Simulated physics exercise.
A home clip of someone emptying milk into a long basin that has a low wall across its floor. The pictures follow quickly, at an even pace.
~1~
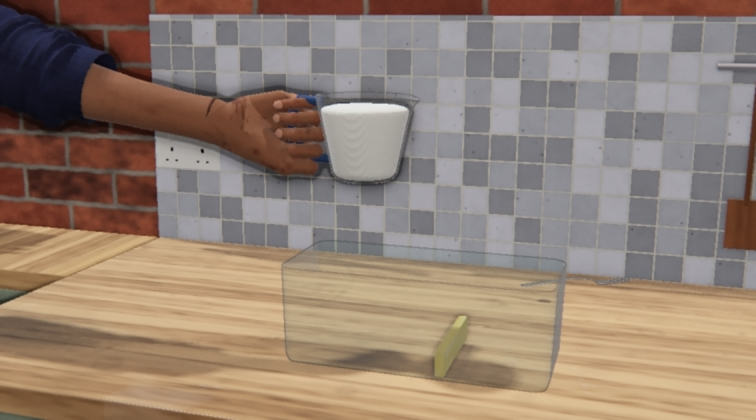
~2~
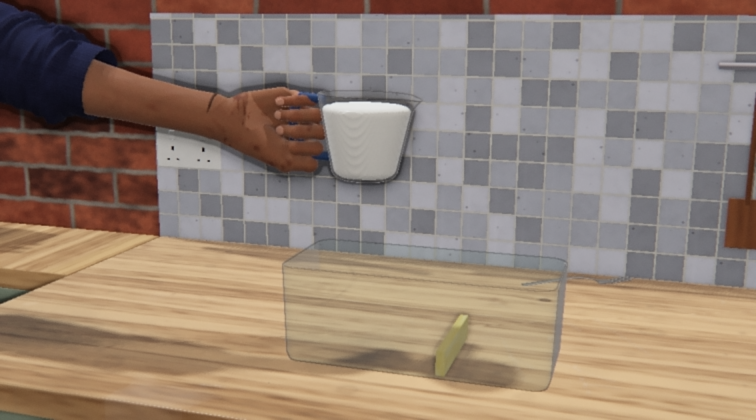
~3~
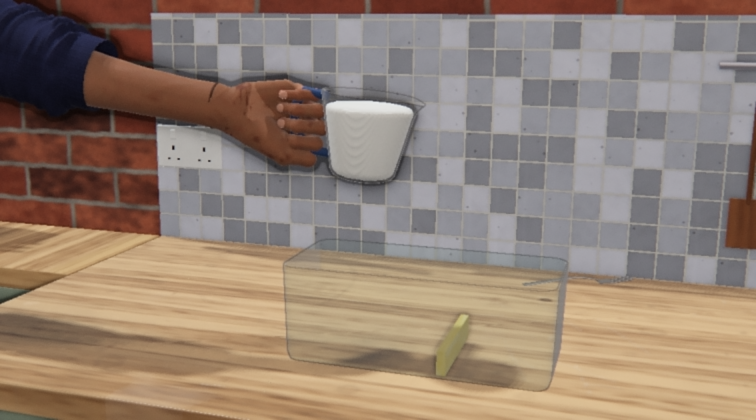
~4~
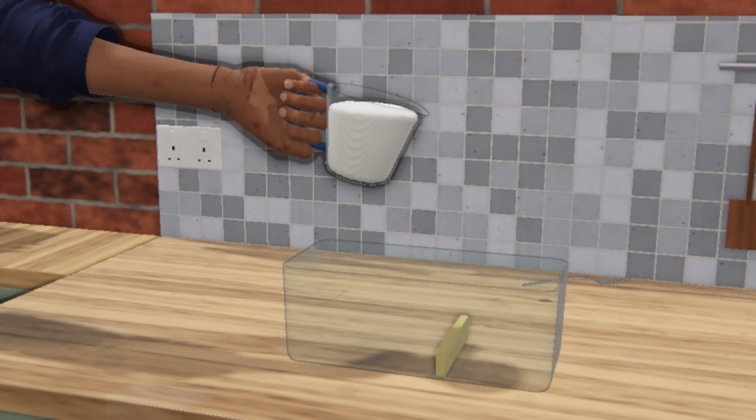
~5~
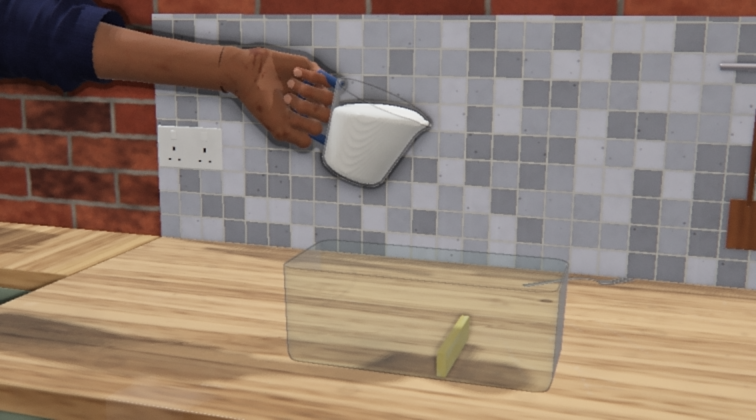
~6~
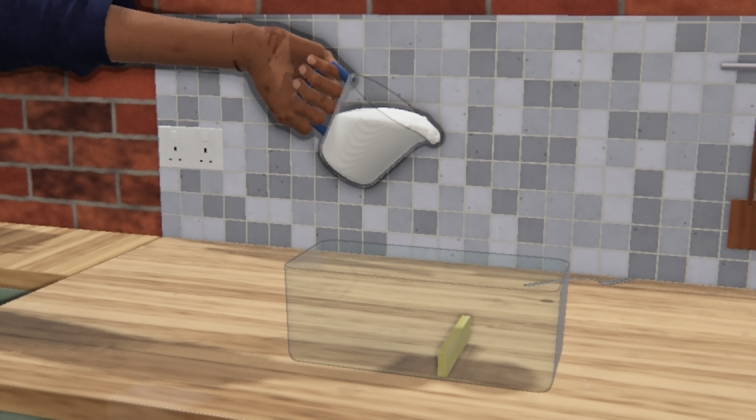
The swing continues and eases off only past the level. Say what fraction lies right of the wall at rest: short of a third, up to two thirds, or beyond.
It comes to between a third and two thirds.
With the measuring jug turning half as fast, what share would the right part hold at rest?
Close to 70 per cent.
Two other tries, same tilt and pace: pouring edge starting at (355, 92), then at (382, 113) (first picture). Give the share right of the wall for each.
First some 15, then 15 per cent.
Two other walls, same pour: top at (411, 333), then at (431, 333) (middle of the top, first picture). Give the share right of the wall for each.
Roughly 85 per cent, and 75 per cent.
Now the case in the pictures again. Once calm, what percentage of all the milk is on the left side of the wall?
It comes to 50 per cent or so.
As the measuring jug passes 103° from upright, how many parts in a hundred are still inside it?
Near 30 %.
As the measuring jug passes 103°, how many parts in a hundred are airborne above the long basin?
Close to 35 per cent.
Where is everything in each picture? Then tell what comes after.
The first picture shows tilt 0°; pouring edge (420, 99); surface from (325, 107) to (409, 110); the long basin's rim runs from (301, 254) to (561, 277); the wall's top is at (452, 334).
The second picture shows tilt 2°; pouring edge (422, 100); surface from (327, 105) to (411, 110).
The third picture shows tilt 6°; pouring edge (426, 104); surface from (330, 104) to (414, 112).
The fourth picture shows tilt 14°; pouring edge (429, 114); surface from (334, 104) to (419, 115).
The fifth picture shows tilt 24°; pouring edge (433, 126); surface from (339, 108) to (428, 120).
The sixth picture shows tilt 35°; pouring edge (434, 140); surface from (335, 121) to (433, 134); 3 per cent is over the edge.
A moment on, the measuring jug is tipped right over and 32 per cent is still to pour, 2 is left of the wall and 32 right of it.
Next, the measuring jug is tipped right over and 1 per cent is still to pour, 40 is left of the wall and 52 right of it.
Then the measuring jug is tipped right over and 0 per cent is still to pour, 48 is left of the wall and 49 right of it.
Later the measuring jug is tipped right over and 0 per cent is still to pour, 48 is left of the wall and 49 right of it.
At rest 48 per cent lies left of the wall, 50 right of it and 2 outside.
